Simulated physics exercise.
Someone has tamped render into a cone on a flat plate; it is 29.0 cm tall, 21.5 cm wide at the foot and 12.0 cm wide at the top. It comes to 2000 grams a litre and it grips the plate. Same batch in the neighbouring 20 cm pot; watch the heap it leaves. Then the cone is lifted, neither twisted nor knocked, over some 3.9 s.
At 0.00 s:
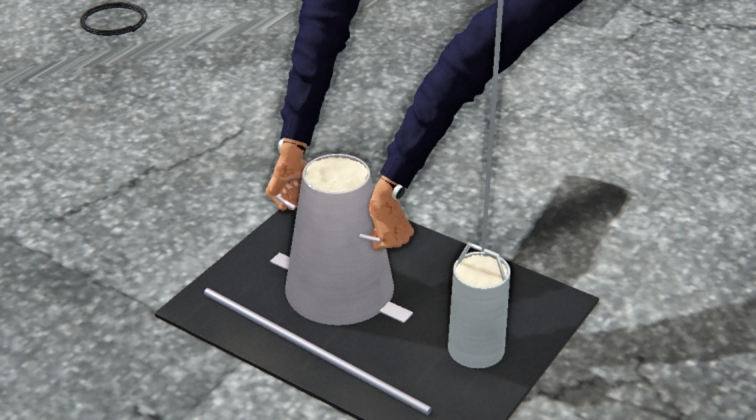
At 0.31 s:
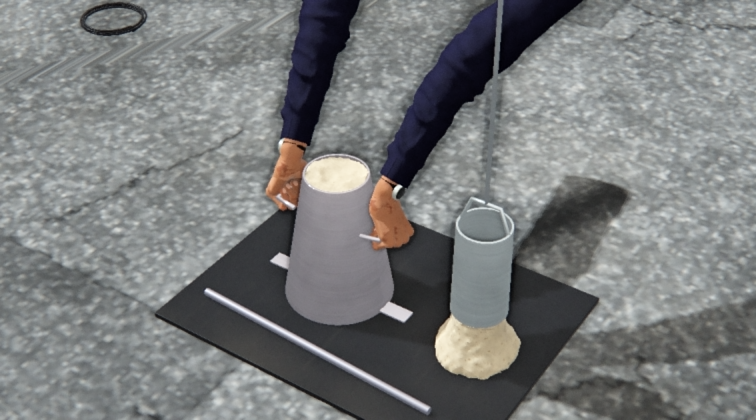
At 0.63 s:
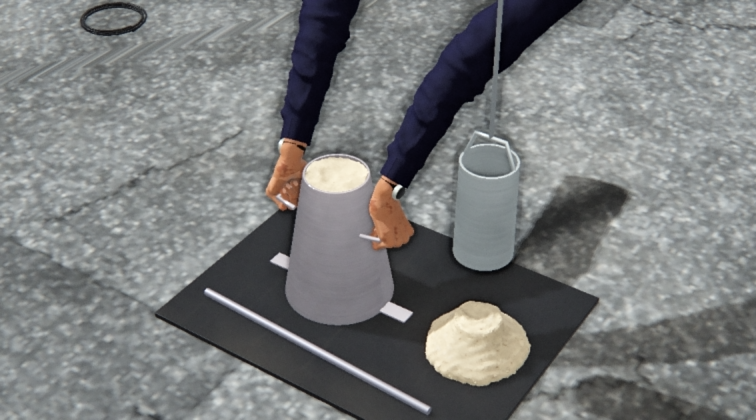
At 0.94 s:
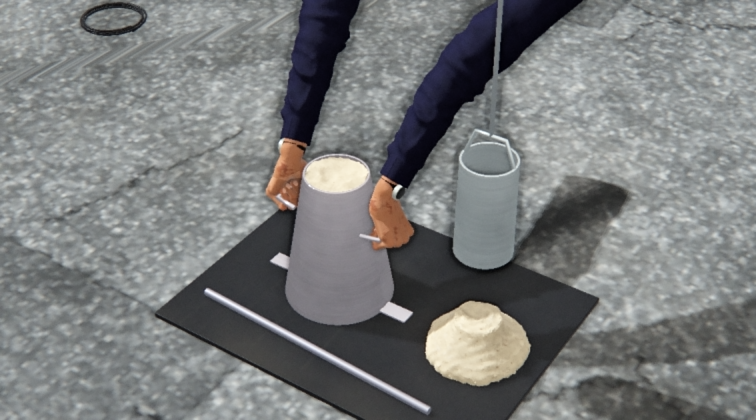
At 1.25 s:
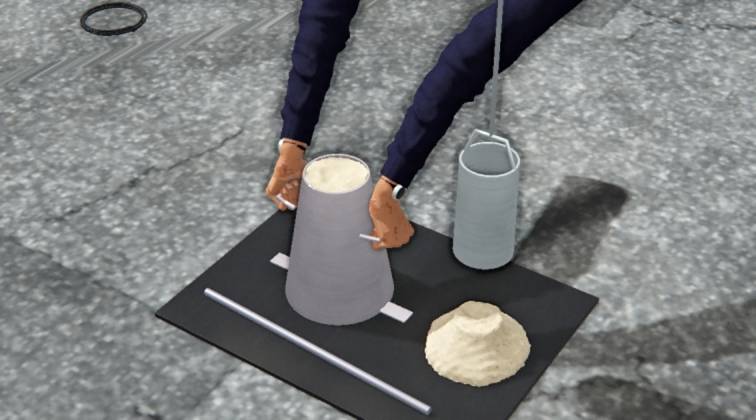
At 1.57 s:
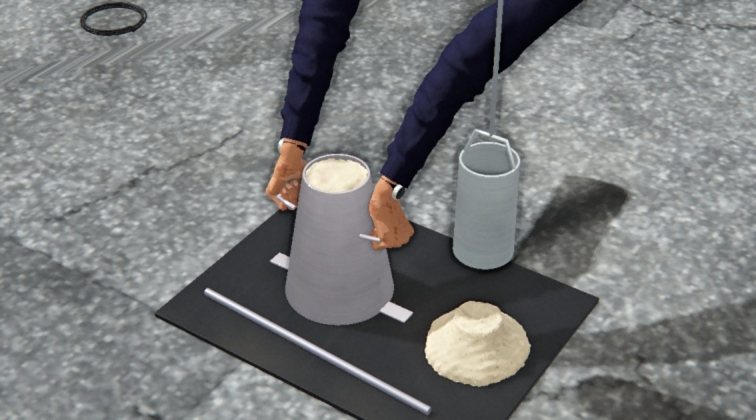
Two hands in dark blue sleeves grip a grey cone filled with a pale mix on a black plate, seen from above on cracked grey pavement. A silvery rod lies in front, a grey pot of similar mix hangs from a line at right, and a dark ring sits upper left. The pot rises, leaving a slumped cream heap, then stays raised while hands, cone and camera remain still.
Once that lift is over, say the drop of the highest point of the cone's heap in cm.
Roughly 17 cm.
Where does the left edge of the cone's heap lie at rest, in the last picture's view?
That point lies close to (248, 297) in the last picture.
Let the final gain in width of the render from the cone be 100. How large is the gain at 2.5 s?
70 %.
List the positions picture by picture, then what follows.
The first picture shows middle of the pot's mouth at (482, 271), still down; middle of the cone's top at (336, 174), not yet moved.
The second picture shows middle of the pot's mouth at (485, 226), raised 10 cm; middle of the cone's top at (336, 174), not yet moved.
The third picture shows middle of the pot's mouth at (489, 162), raised 24 cm; what the pot left 8.4 cm high and 20 cm wide, top at (478, 318); middle of the cone's top at (336, 174), not yet moved.
The fourth picture shows middle of the pot's mouth at (490, 160), raised 25 cm; what the pot left 8.4 cm high and 20 cm wide, top at (478, 319); middle of the cone's top at (336, 174), not yet moved.
The fifth picture shows middle of the pot's mouth at (490, 160), raised 25 cm; what the pot left 8.3 cm high and 20 cm wide, top at (478, 319); middle of the cone's top at (336, 174), not yet moved.
The sixth picture shows middle of the pot's mouth at (490, 160), raised 25 cm; what the pot left 8.3 cm high and 20 cm wide, top at (478, 319); middle of the cone's top at (336, 174), not yet moved.
After 2.5 s, the cone is up 6.3 cm; the render has come down 12 cm to 17 cm and is 34 cm wide.
After 3.5 s, the cone is up 18 cm; the render has come down 17 cm to 12 cm and is 38 cm wide.
After 4.5 s, the cone is up 30 cm; the render has come down 17 cm to 12 cm and is 38 cm wide.
After 5.7 s, the cone is clear; the render has come down 17 cm to 12 cm and is 38 cm wide.
After 6.2 s, at rest, the cone is clear; the render has come down 17 cm to 12 cm and is 38 cm wide.
